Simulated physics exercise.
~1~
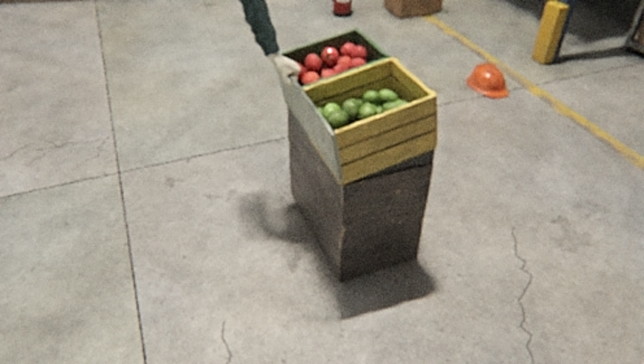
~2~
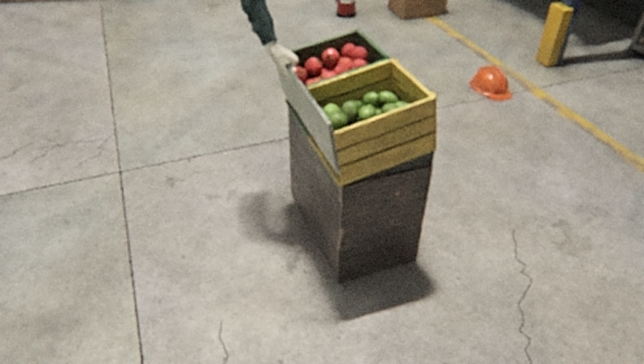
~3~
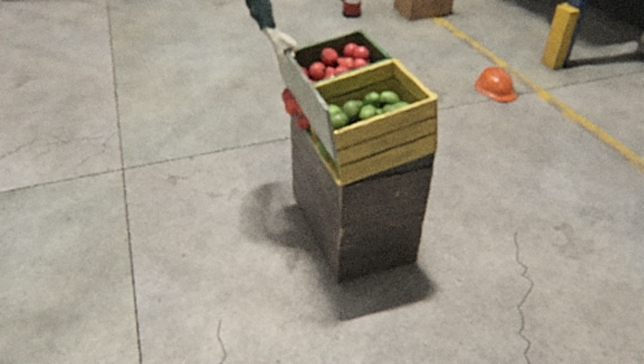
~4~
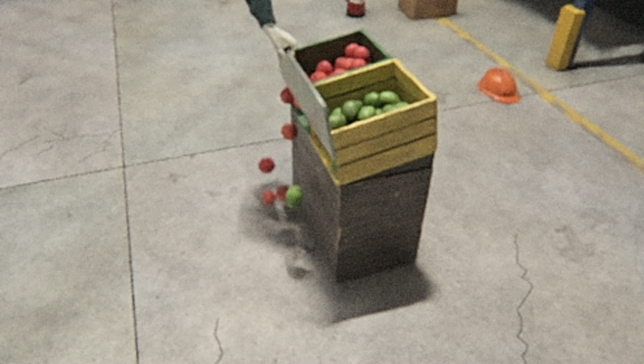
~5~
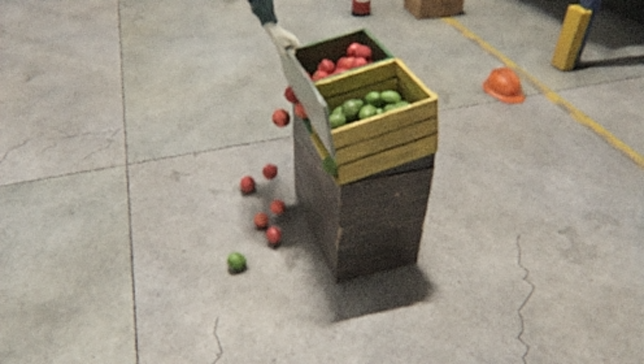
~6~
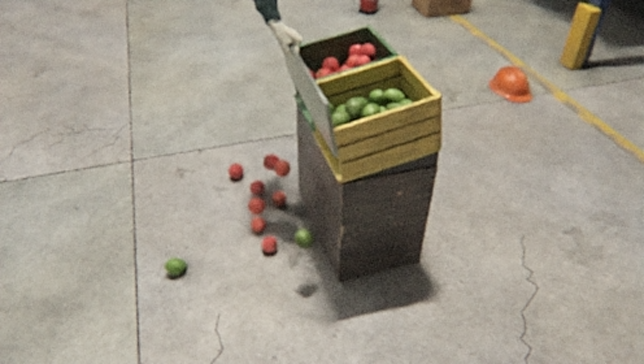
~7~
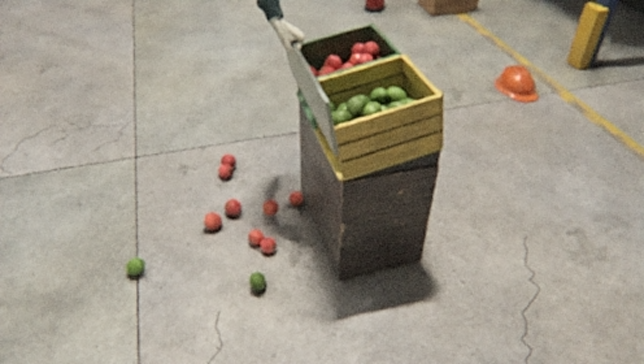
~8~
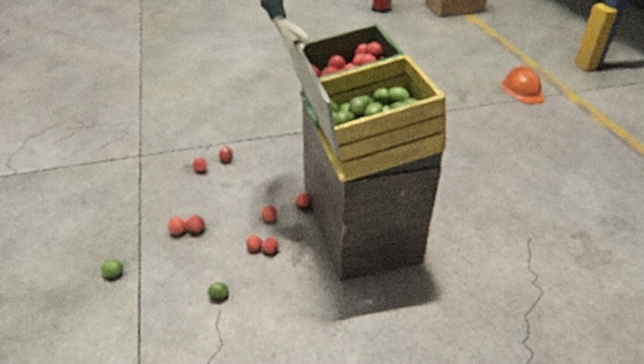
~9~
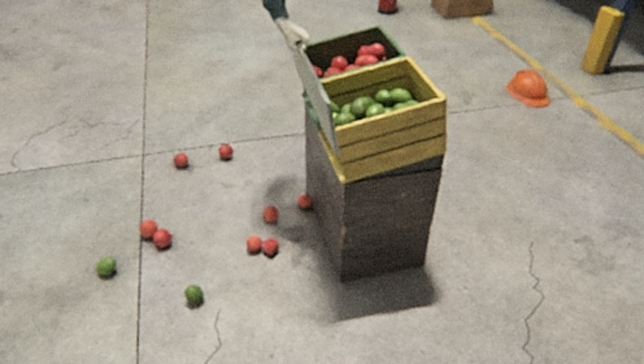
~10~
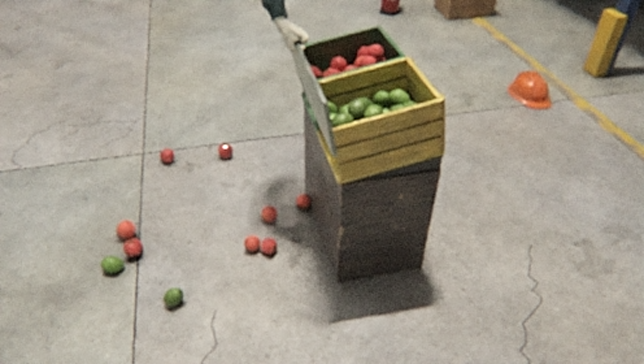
A grey concrete warehouse floor with cracks and a yellow line is seen from above at an angle, the view drifting slightly sideways. On a dark wooden block stand a yellow bin of green limes and, behind it, a green bin of red tomatoes, with an orange hard hat lying to the right. A gloved hand pulls up the pale gate across their left side and holds it there. Several tomatoes and a couple of limes drop out, bounce and roll left. They settle scattered on the floor, while most of the fruit stays in the bins.
